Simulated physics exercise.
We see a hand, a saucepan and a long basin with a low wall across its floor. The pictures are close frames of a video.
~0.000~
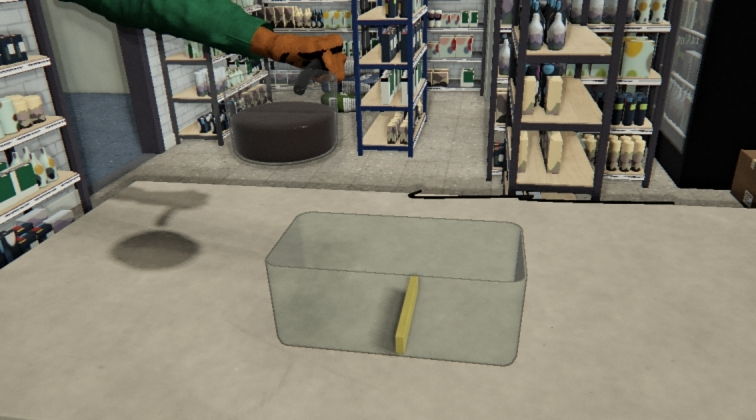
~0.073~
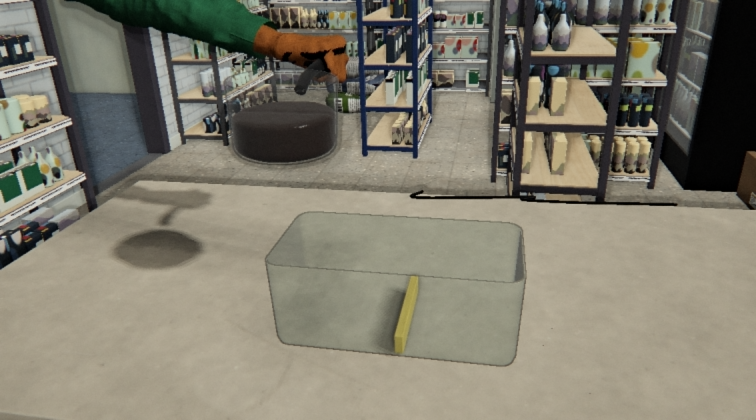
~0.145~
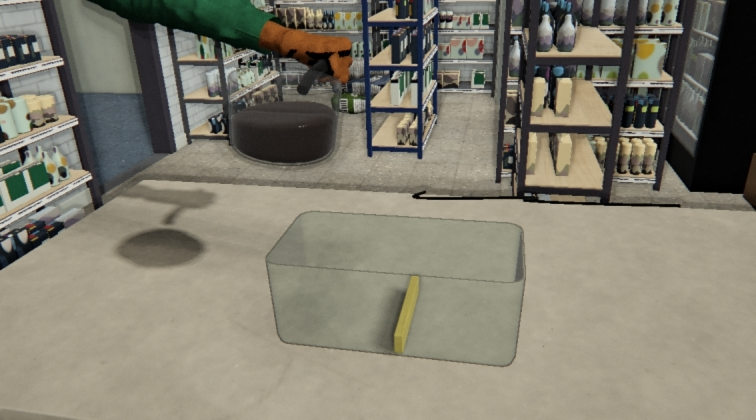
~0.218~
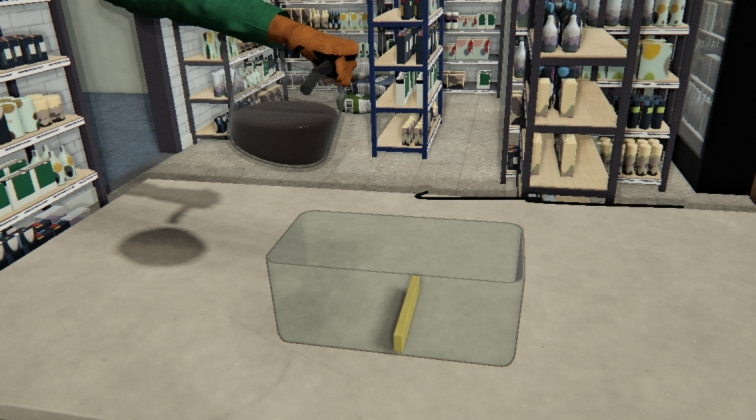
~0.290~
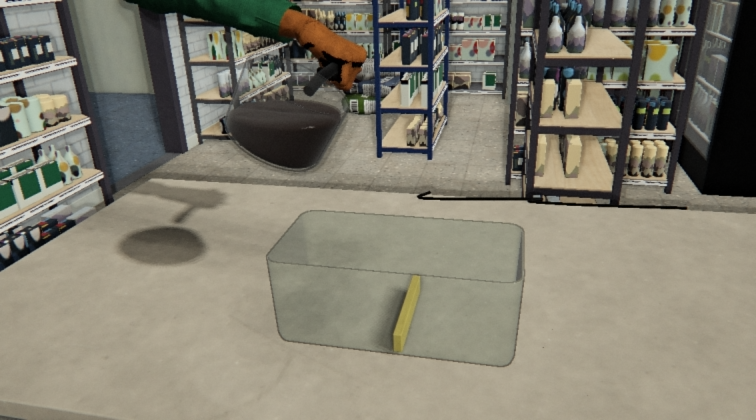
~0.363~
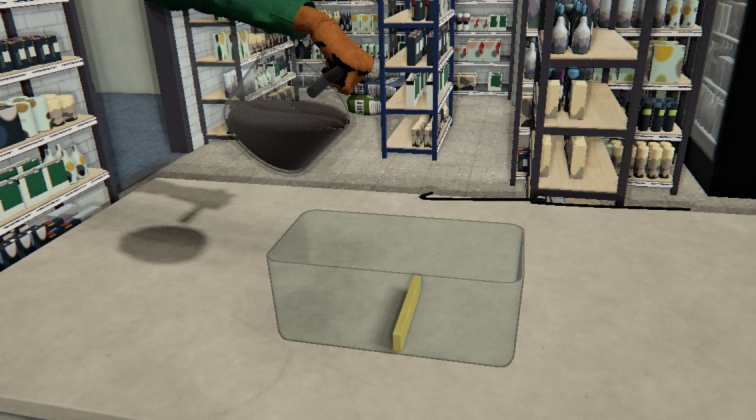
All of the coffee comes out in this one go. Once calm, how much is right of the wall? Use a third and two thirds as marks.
In the end under a third is right of the wall.
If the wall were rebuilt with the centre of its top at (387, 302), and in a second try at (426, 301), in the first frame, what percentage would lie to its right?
The first gives 75 %, the second 5 %.
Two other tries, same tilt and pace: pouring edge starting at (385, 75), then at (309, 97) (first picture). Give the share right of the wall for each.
About 85 and 15 per cent.
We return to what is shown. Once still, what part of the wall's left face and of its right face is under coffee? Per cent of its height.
Some 60 per cent left and 20 right.
A moment on, the saucepan is tipped on its side and 46 per cent is still to pour, 13 is left of the wall and 0 right of it.
Next, the saucepan is tipped on its side and 17 per cent is still to pour, 49 is left of the wall and 19 right of it.
Then the saucepan is tipped on its side and 4 per cent is still to pour, 68 is left of the wall and 20 right of it.
Later the saucepan is tipped on its side and 1 per cent is still to pour, 75 is left of the wall and 22 right of it.
Finally, 75 per cent lies left of the wall, 23 right of it and 2 outside.
